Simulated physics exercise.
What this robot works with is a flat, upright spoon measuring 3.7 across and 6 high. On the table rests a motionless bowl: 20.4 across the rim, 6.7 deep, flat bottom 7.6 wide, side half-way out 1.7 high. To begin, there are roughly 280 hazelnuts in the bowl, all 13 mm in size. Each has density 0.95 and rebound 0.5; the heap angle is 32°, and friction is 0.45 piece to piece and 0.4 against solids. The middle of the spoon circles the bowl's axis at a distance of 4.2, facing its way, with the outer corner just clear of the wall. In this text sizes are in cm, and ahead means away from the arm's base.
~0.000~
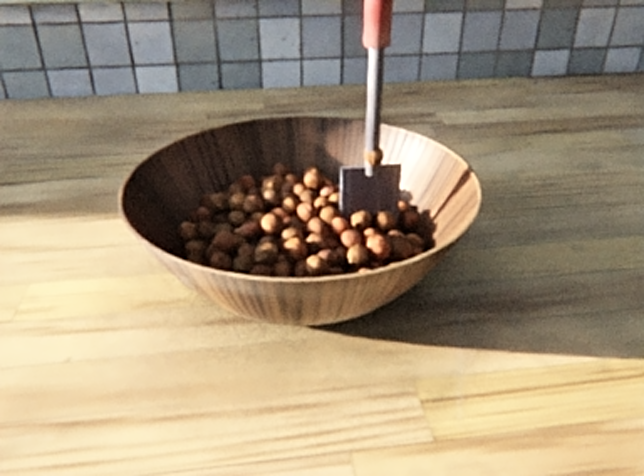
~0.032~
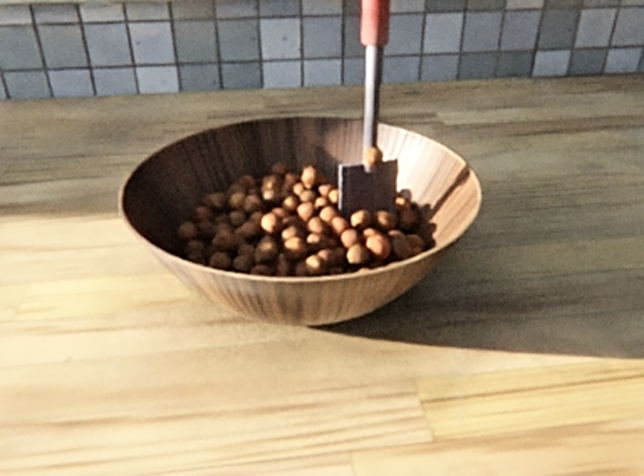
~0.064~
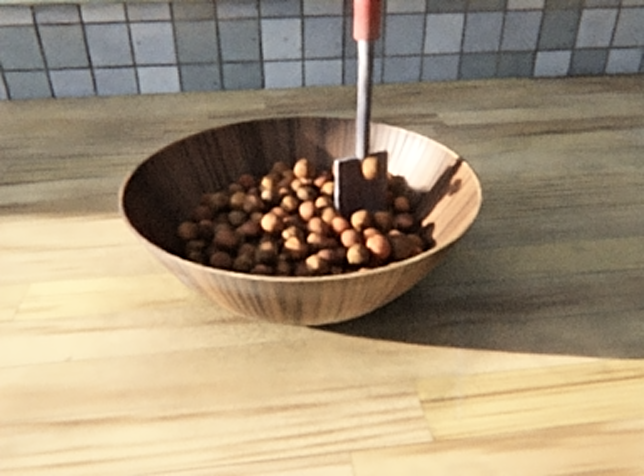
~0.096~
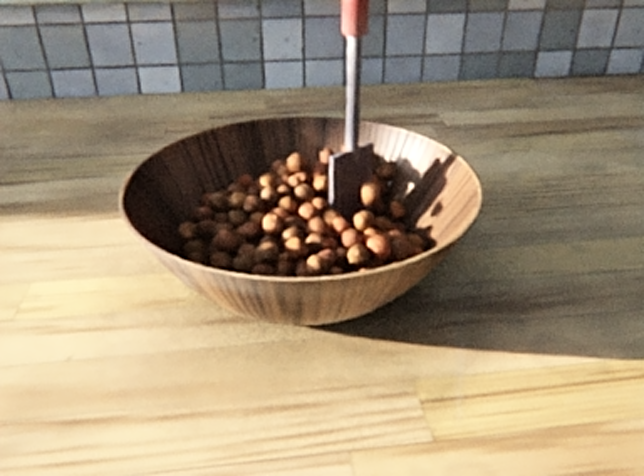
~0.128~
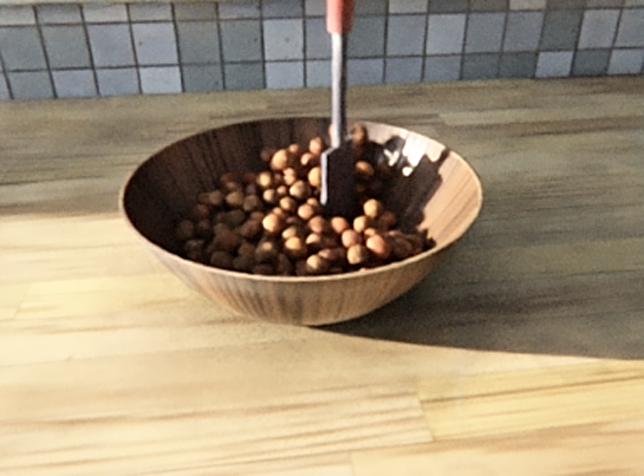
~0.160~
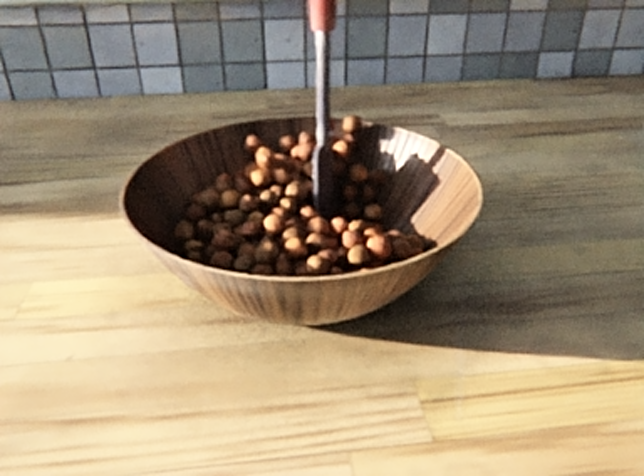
A wide wooden bowl with dark striped grain sits on a pale wood countertop, seen from slightly above by a still camera, with grey-blue tiles behind. It holds a heap of round brown nuts, and a flat metal spoon with a red handle stands upright in them, right of centre. The spoon sweeps leftward along the far side, turning edge-on and pushing nuts up towards the back rim.
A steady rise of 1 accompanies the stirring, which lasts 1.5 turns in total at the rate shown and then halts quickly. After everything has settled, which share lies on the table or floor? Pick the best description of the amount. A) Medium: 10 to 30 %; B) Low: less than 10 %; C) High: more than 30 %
B.
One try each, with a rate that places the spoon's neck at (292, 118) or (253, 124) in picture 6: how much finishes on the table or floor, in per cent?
Near 10 in a hundred for the first and near 25 in a hundred for the second.
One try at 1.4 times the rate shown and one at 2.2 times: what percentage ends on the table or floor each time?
5 % and 30 %.
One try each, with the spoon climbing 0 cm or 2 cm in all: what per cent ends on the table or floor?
Try one: Around 5 %; try two: Around 0 %.
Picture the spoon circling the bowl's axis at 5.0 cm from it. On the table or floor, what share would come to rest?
Near 5 %.
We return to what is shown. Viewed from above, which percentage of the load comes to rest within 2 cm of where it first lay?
Around 5 in a hundred, roughly.
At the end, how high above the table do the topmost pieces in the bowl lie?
About 6.5 centimetres.
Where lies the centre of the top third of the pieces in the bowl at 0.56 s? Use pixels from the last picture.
Centre estimate: Approx. (326, 258) px.
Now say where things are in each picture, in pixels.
The first frame shows the spoon neck at (373, 142), 0° round; upper third of the load around (299, 225), from x 185 to 415, top at y 155; 284 in the bowl.
The second frame shows the spoon neck at (371, 139), 6° round; upper third of the load around (307, 223), from x 185 to 415, top at y 155.
The third frame shows the spoon neck at (364, 132), 21° round; upper third of the load around (304, 219), from x 185 to 415, top at y 170.
The fourth frame shows the spoon neck at (353, 126), 36° round; upper third of the load around (304, 208), from x 185 to 415, top at y 155.
The fifth frame shows the spoon neck at (339, 122), 51° round; upper third of the load around (295, 202), from x 185 to 415, top at y 130.
The sixth frame shows the spoon neck at (324, 119), 66° round; upper third of the load around (284, 193), from x 185 to 415, top at y 125; 284 in the bowl.
After 0.56 s, 252° round, highest piece 8 above the table; 282 in the bowl, 2 in flight or on the tool.
After 0.96 s, 78° round, highest piece 8 above the table; 280 in the bowl, 4 on the table or floor.
After 1.35 s, 180° round, highest piece 7 above the table; 280 in the bowl, 4 on the table or floor.
After 2.05 s, 180° round, highest piece 7 above the table; 280 in the bowl, 4 on the table or floor.
In the end, 280 in the bowl, 4 on the table or floor. That is 1 % on the table or floor.
